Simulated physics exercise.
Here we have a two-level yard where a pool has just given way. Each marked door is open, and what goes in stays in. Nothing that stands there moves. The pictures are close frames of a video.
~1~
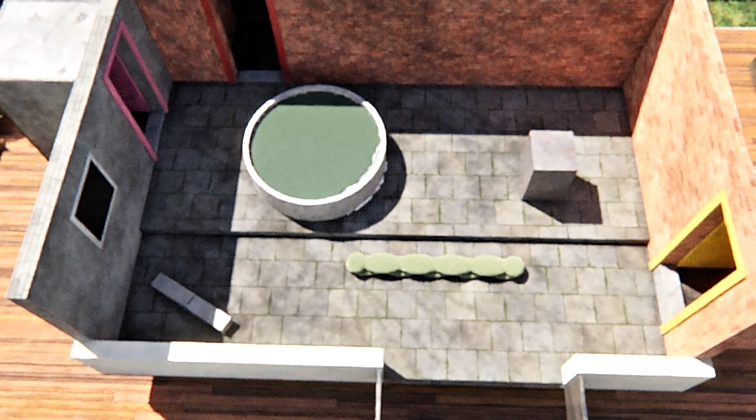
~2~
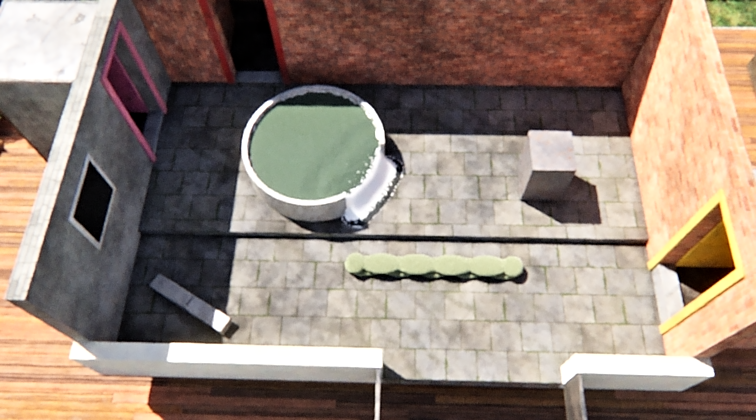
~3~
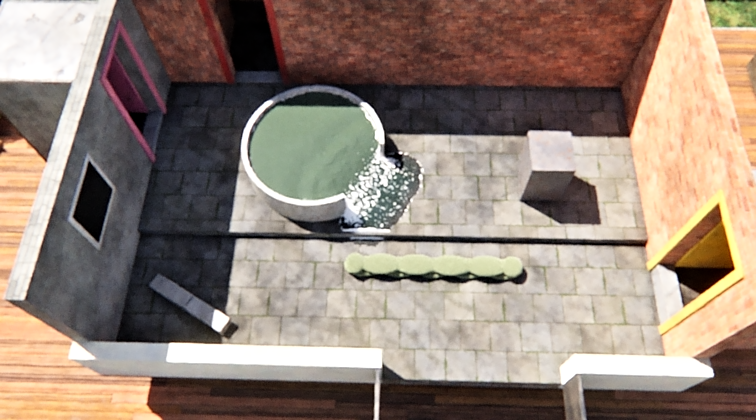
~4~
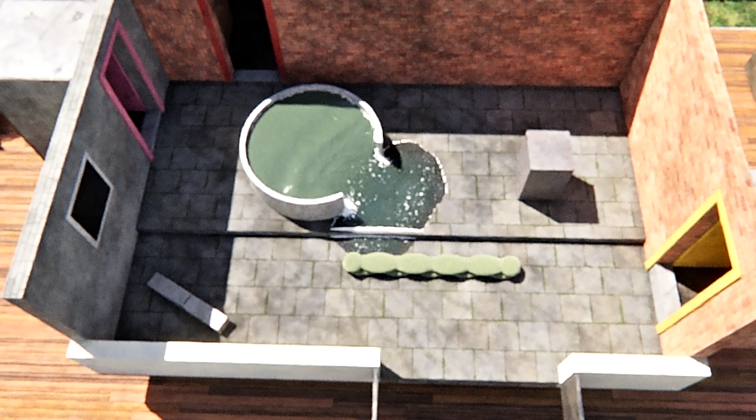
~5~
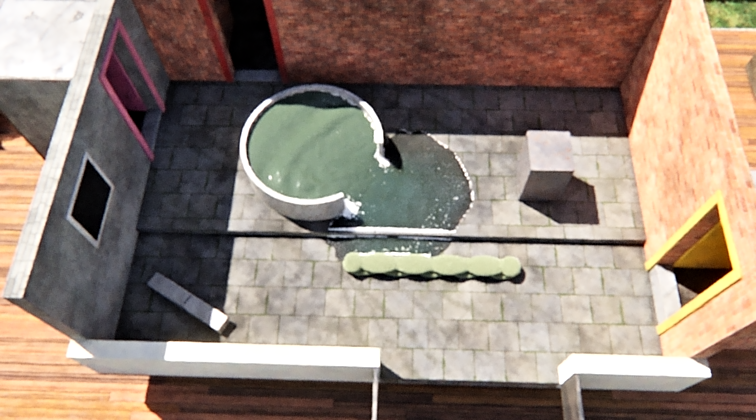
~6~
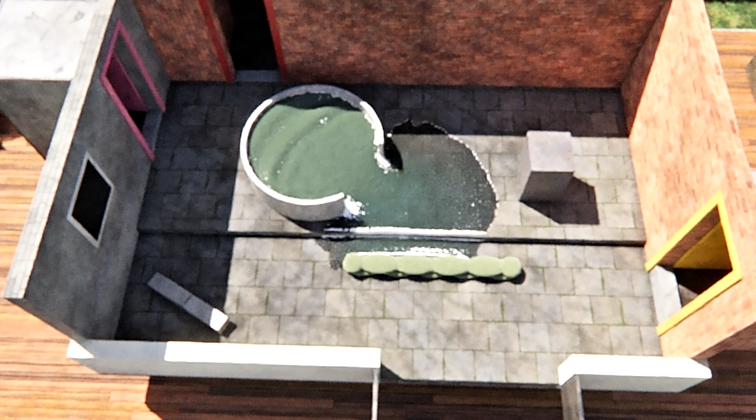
In a walled, paved yard, a round tank of green water broke open on its lower right side, and the water gushed out and spread across the paving toward the grey block and low hedge.
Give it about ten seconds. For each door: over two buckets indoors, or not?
In the end: The pink door admits no more than that; the red door admits no more than that; the yellow door admits no more than that.
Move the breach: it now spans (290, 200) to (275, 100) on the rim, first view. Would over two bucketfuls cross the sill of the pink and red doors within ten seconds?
Then: The pink one takes more, the red one lets more in.
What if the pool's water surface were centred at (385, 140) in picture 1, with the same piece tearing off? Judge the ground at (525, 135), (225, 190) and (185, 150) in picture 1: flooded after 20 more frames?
In that order: Flooded, clear, dry.
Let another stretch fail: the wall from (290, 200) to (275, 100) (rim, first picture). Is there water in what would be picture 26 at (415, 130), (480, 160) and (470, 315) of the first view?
One after the other: Clear, no water, not flooded.
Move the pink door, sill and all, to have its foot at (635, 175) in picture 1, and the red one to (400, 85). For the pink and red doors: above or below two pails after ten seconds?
My reading: The pink door lets less in, the red door holds.
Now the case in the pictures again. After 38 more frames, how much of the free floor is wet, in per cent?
Roughly 65 per cent.
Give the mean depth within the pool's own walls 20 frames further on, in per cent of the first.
I make it 40 per cent.
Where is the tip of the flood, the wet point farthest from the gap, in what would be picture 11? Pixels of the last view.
At about (611, 265).
A moment on, water covers 20 % of the floor; the pink door not reached, the red door not reached, the yellow door not reached.
Next, water covers 30 % of the floor; the pink door not reached, the red door not reached, the yellow door wet at the sill, nothing in.
Then, water covers 40 % of the floor; the pink door not reached, the red door not reached, the yellow door wet at the sill, nothing in.
Later, water covers 65 % of the floor; the pink door not reached, the red door not reached, the yellow door wet at the sill, nothing in.
In the end, water covers 80 % of the floor; the pink door not reached, the red door not reached, the yellow door wet at the sill, nothing in.
